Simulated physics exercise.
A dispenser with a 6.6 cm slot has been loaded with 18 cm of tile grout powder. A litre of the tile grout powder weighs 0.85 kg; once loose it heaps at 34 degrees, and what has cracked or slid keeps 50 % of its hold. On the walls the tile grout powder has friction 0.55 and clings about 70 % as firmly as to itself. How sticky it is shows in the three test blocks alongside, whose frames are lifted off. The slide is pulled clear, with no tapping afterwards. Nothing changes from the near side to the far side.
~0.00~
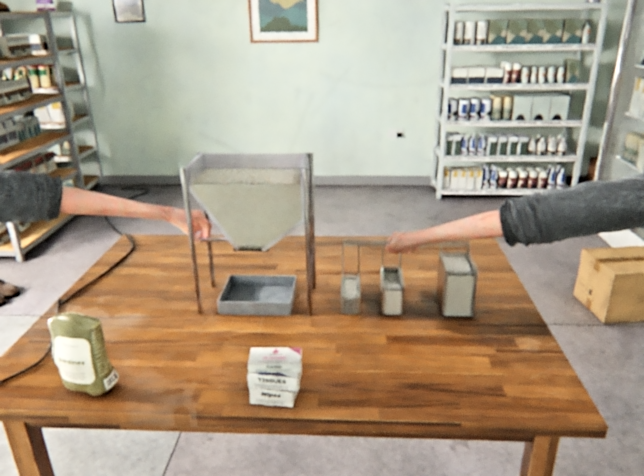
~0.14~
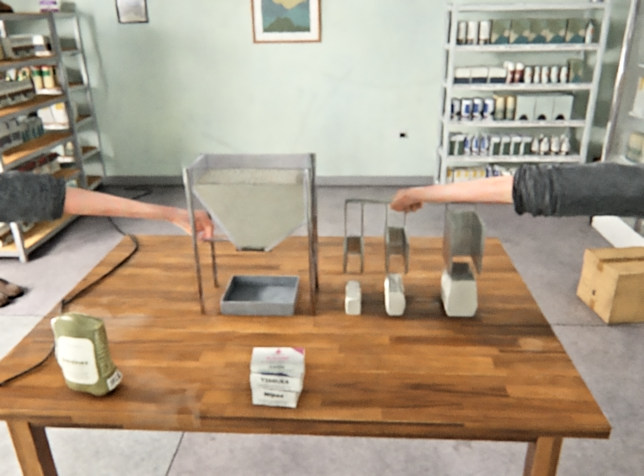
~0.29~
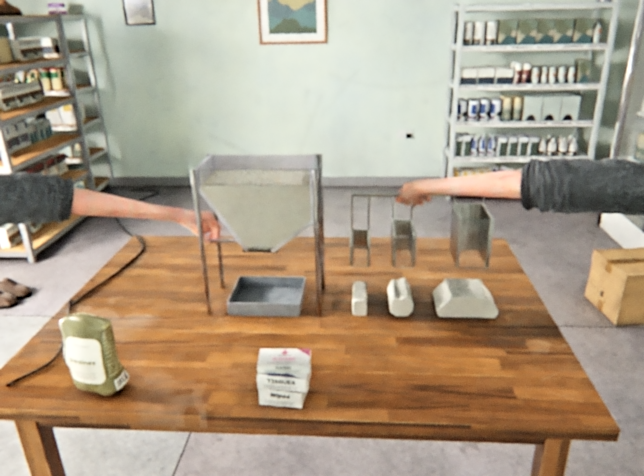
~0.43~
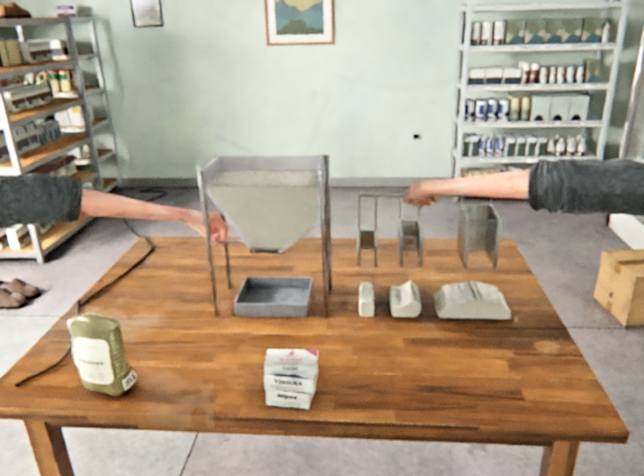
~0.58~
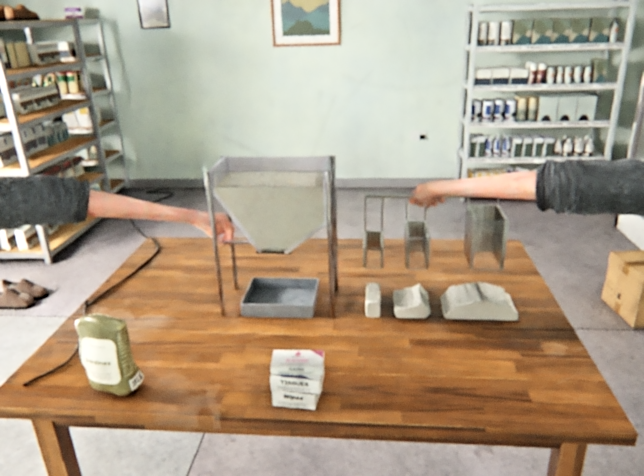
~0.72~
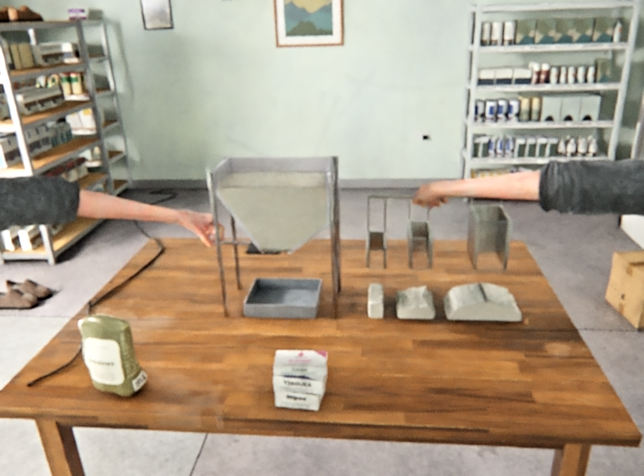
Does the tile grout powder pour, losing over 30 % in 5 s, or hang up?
It flows.
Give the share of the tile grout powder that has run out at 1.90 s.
About 70 %.
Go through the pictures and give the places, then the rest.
In the first picture, end of the slide at (239, 250), not yet moved; crest of the tile grout powder at (230, 184); block heights 4.9 cm, 7.7 cm, 13 cm (left to right).
In the second picture, end of the slide at (241, 250), not yet moved; crest of the tile grout powder at (233, 184); block heights 4.9 cm, 7.2 cm, 11 cm (left to right).
In the third picture, end of the slide at (248, 251), not yet moved; crest of the tile grout powder at (240, 185); block heights 4.9 cm, 5.9 cm, 6.4 cm (left to right).
In the fourth picture, end of the slide at (255, 252), not yet moved; crest of the tile grout powder at (247, 186); block heights 4.9 cm, 5.2 cm, 5.9 cm (left to right).
In the fifth picture, end of the slide at (261, 253), not yet moved; crest of the tile grout powder at (253, 187); block heights 4.9 cm, 4.6 cm, 5.9 cm (left to right).
In the sixth picture, end of the slide at (251, 253), moved 3.8 cm; crest of the tile grout powder at (219, 187); block heights 4.9 cm, 4.0 cm, 5.9 cm (left to right).
After 1.07 s, 8 % has run out.
After 1.49 s, 40 % has run out.
After 1.90 s, 69 % has run out.
After 2.32 s, 91 % has run out.
After 5.62 s, 100 % has run out.
